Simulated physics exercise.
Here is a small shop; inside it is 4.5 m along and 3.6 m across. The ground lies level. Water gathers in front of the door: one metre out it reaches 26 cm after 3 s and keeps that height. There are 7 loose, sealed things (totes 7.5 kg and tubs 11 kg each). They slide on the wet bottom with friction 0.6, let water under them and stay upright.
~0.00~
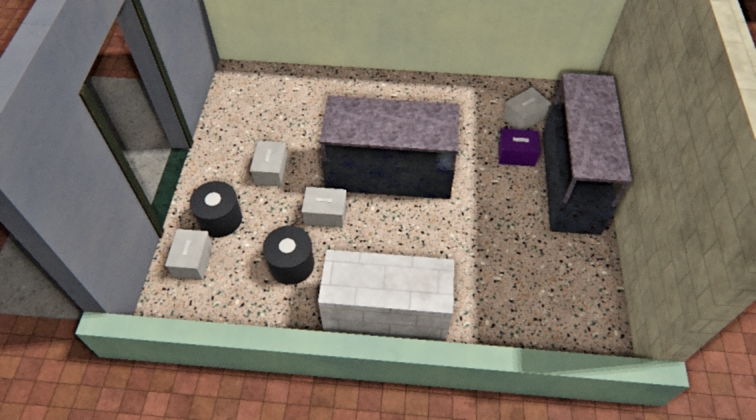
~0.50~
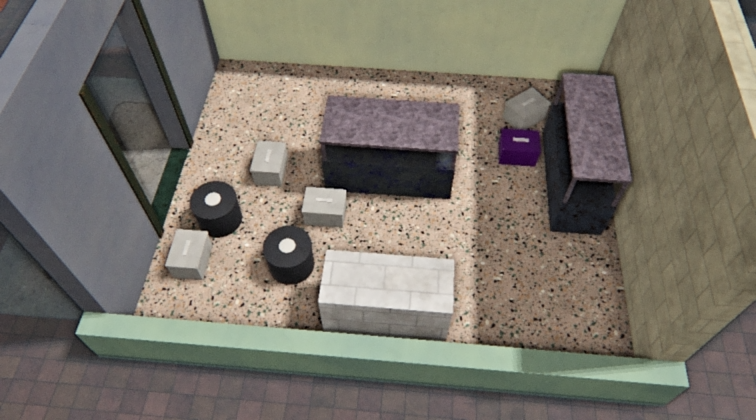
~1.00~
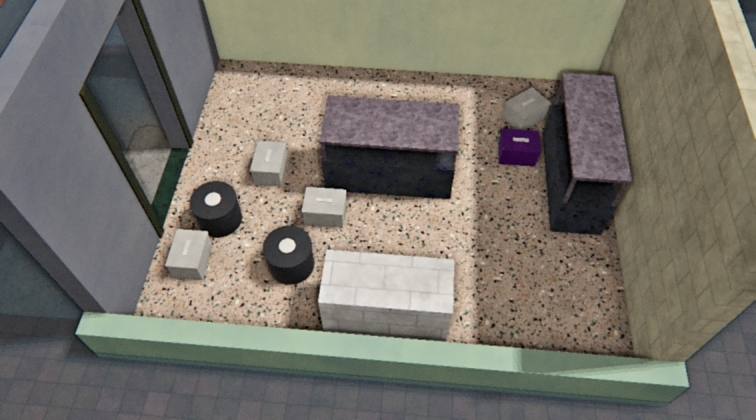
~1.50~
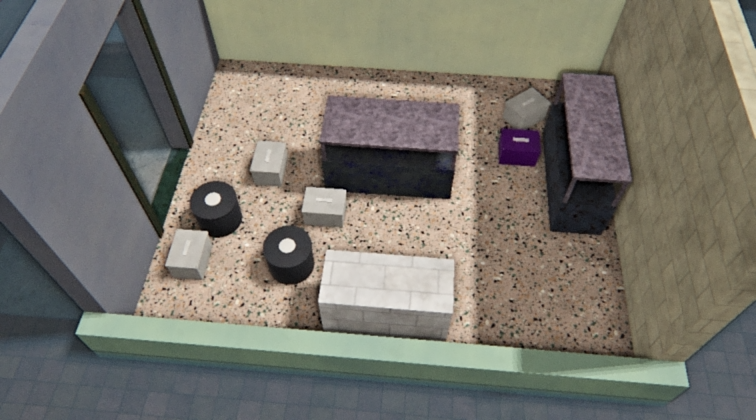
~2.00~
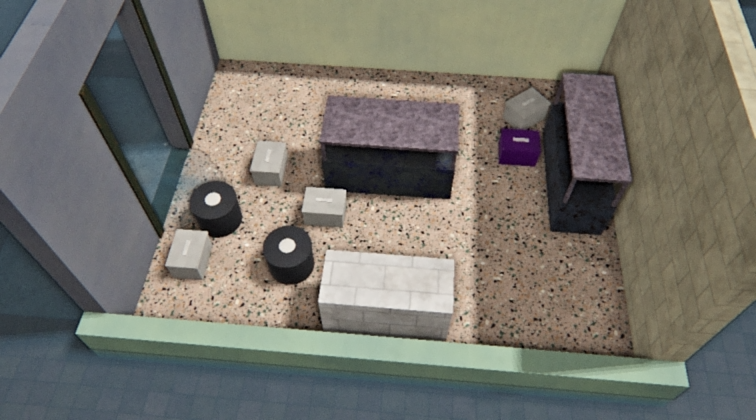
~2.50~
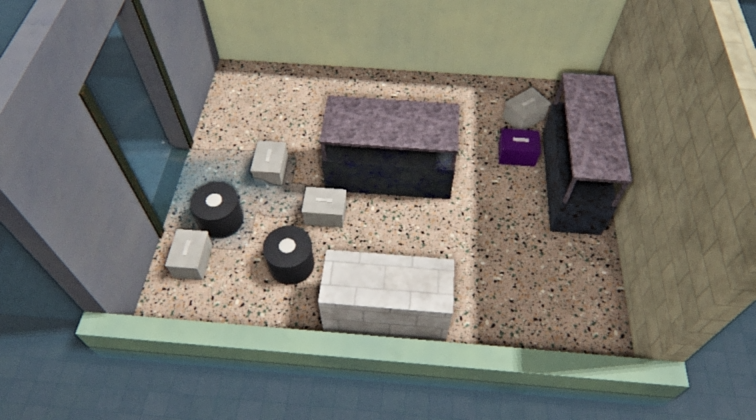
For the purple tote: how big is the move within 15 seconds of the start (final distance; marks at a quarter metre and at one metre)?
The purple tote is nudged along.
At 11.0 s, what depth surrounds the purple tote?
About 13 cm.
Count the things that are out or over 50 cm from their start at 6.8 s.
4 of them.
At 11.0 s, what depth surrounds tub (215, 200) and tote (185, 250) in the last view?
Roughly 18 and 8 cm.
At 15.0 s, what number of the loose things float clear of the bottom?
I count 7.
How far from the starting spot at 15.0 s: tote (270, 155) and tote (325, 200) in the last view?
In turn: 150 cm, 150 cm.
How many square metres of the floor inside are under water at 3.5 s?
Roughly 4.5 m2.
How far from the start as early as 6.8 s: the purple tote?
About 20 cm.
After 3.5 s the purple tote is near (521, 140), 0.0 m from its start, aground; 0 afloat.
After 6.8 s the purple tote is near (504, 133), 0.2 m from its start, afloat; 3 afloat.
After 11.0 s the purple tote is near (490, 104), 0.5 m from its start, afloat; 7 afloat.
After 15.0 s the purple tote is near (509, 107), 0.4 m from its start, afloat; 7 afloat.
